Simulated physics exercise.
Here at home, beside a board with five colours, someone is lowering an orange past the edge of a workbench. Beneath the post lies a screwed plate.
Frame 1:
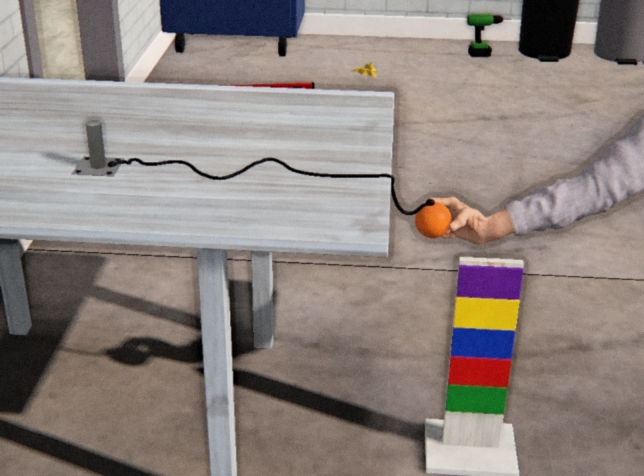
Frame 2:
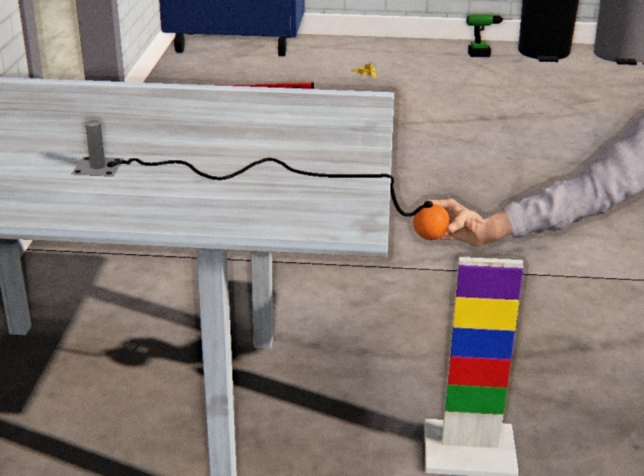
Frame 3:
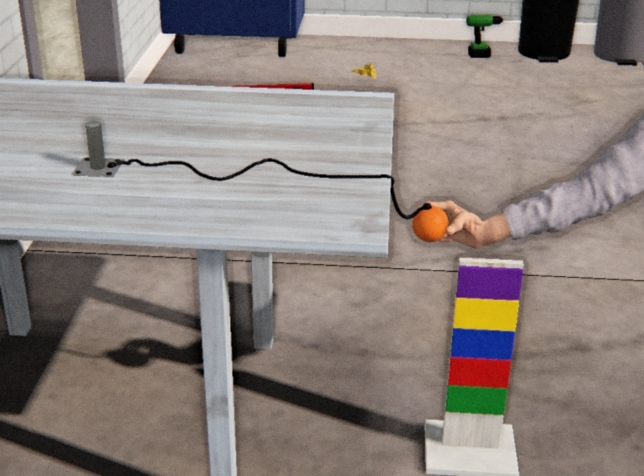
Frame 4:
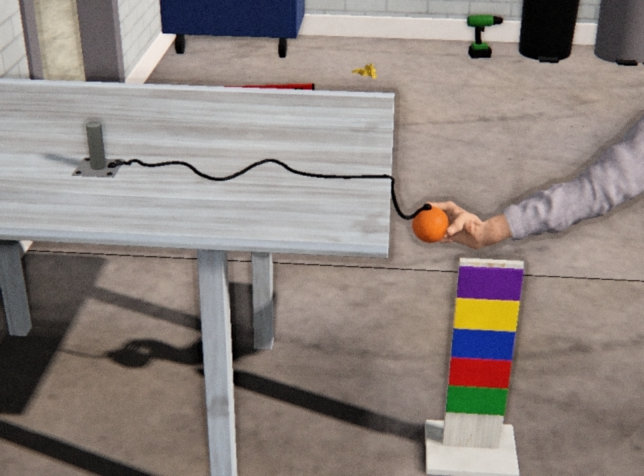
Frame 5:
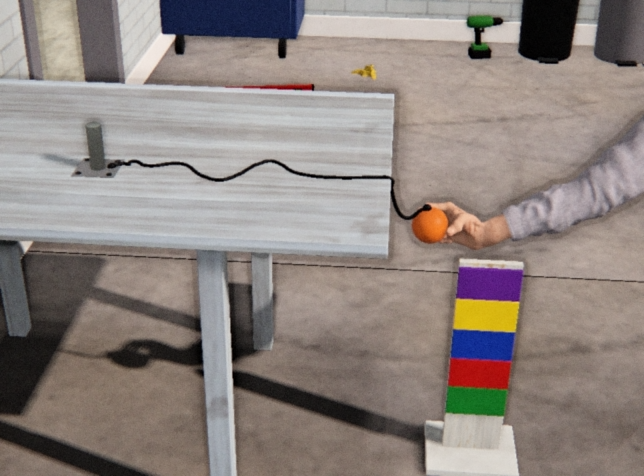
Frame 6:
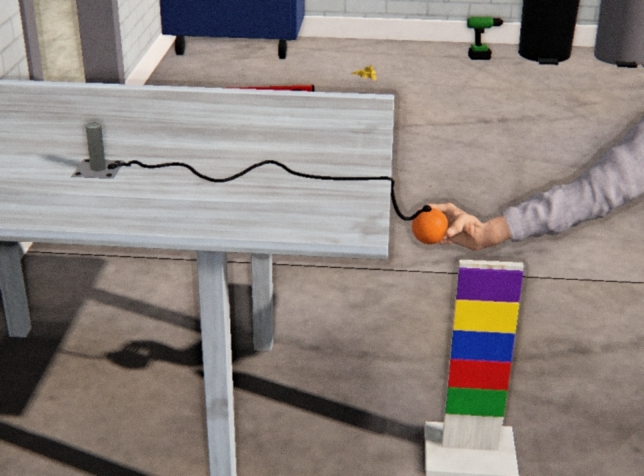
At home, a hand holds an orange ball on a slack black cord, barely moving.
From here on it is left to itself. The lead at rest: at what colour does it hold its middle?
The colour is yellow.
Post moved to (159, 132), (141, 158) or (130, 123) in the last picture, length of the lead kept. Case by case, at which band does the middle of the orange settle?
Blue; blue; yellow.
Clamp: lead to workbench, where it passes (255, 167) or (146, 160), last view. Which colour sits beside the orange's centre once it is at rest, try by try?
Taking the two tries in turn, you'd get purple and then yellow.
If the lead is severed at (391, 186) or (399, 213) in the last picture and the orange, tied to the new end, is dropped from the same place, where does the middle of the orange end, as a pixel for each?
It ends up at (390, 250) the first time and at (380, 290) the second.
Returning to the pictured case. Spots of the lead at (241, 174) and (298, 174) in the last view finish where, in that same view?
I'd put the first at about (279, 173) and the other at about (362, 175).
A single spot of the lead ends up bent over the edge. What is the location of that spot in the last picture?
You'd find it at roughly (326, 178).
A little later, orange near (410, 307); level with yellow.
Next, orange near (357, 312); level with yellow.
Later still, orange near (387, 316); level with yellow.
When it is over, orange near (390, 316); level with yellow. Its centre hangs level with the yellow band.
